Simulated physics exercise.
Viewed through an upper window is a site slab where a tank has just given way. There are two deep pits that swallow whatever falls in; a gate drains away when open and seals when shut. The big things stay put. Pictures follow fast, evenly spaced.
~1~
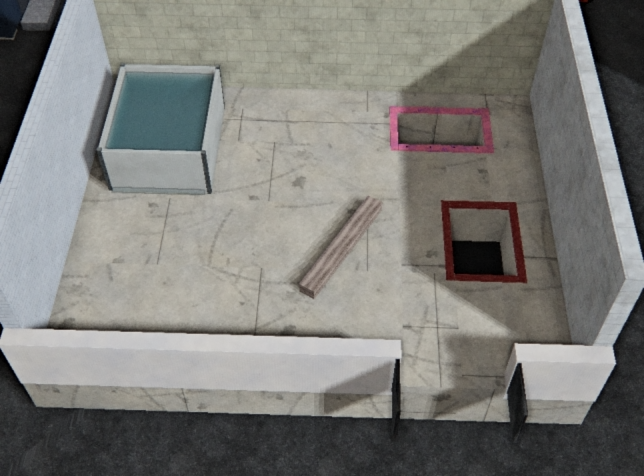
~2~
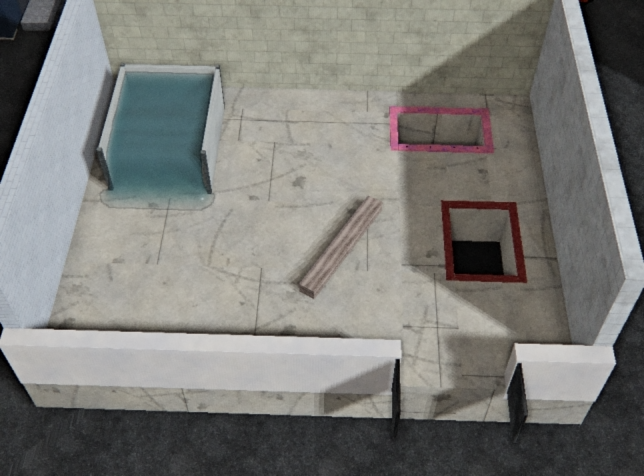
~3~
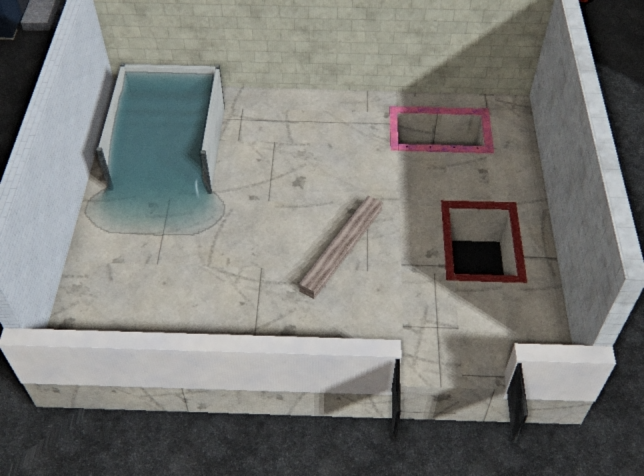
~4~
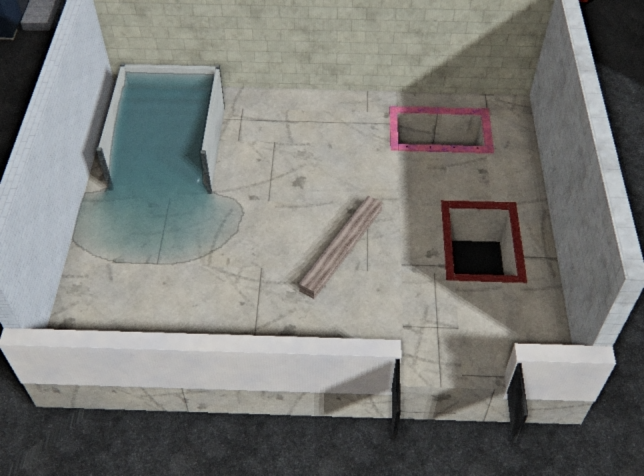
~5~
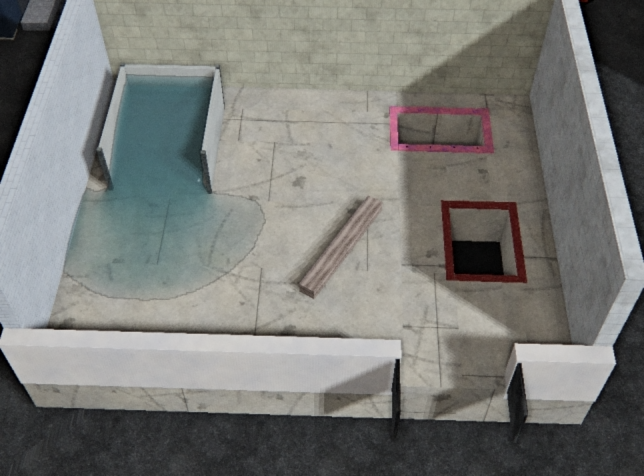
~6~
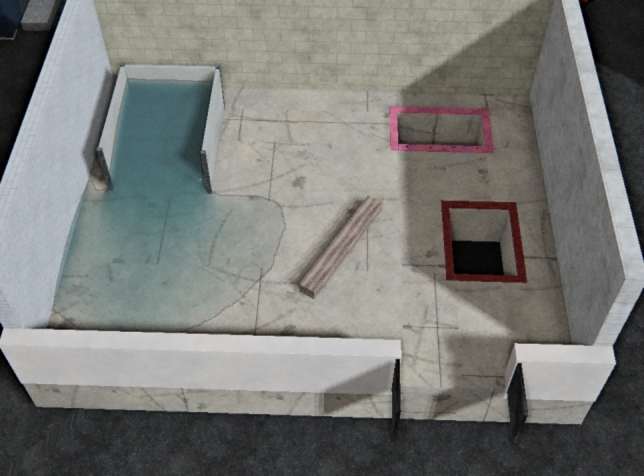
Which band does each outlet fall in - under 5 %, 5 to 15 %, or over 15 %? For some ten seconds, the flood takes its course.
Bands: The gate is in the 5 to 15 % band; the red pit is in the over 15 % band; the pink pit is in the under 5 % band.
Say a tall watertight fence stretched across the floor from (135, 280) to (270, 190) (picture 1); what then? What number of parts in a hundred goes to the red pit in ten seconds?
Red: About 15 %.
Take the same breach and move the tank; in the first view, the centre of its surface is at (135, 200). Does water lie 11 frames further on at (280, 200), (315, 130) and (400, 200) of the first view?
Unflooded - unflooded - unflooded.
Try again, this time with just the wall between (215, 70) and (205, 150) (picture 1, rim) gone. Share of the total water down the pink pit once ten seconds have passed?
Pink: 30 %.
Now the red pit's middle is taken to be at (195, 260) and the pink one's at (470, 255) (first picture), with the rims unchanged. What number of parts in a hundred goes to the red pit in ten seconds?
Result - red pit: 60 %.
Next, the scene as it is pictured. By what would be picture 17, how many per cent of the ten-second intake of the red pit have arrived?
Close to 0 %.
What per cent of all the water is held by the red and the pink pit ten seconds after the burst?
Shares, in order: 24 % and 2 %.
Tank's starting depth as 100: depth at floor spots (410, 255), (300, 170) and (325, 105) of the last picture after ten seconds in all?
Around 2, 4 and 8 percent, in that order.
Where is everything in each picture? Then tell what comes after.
In the first picture, the water tank at (162, 111) is whole and still.
In the second picture, water pours out at (158, 176) and has run to (105, 193).
In the third picture, the front is at (92, 214), out from the gap at (158, 179).
In the fourth picture, the front is at (75, 232), out from the gap at (159, 180).
In the fifth picture, water pours out at (159, 181) and has run to (148, 296).
In the sixth picture, the front is at a hidden place, out from the gap at (159, 181).
A moment on, water covers 30 % of the floor; the gate 0 %, the red pit 0 %, the pink pit 0 %.
Next, water covers 35 % of the floor; the gate 0 %, the red pit 0 %, the pink pit 0 %.
Then, water covers 55 % of the floor; the gate 1 %, the red pit 1 %, the pink pit 0 %.
Later, water covers 85 % of the floor; the gate 4 %, the red pit 11 %, the pink pit 1 %.
In the end, water covers 90 % of the floor; the gate 7 %, the red pit 24 %, the pink pit 3 %.
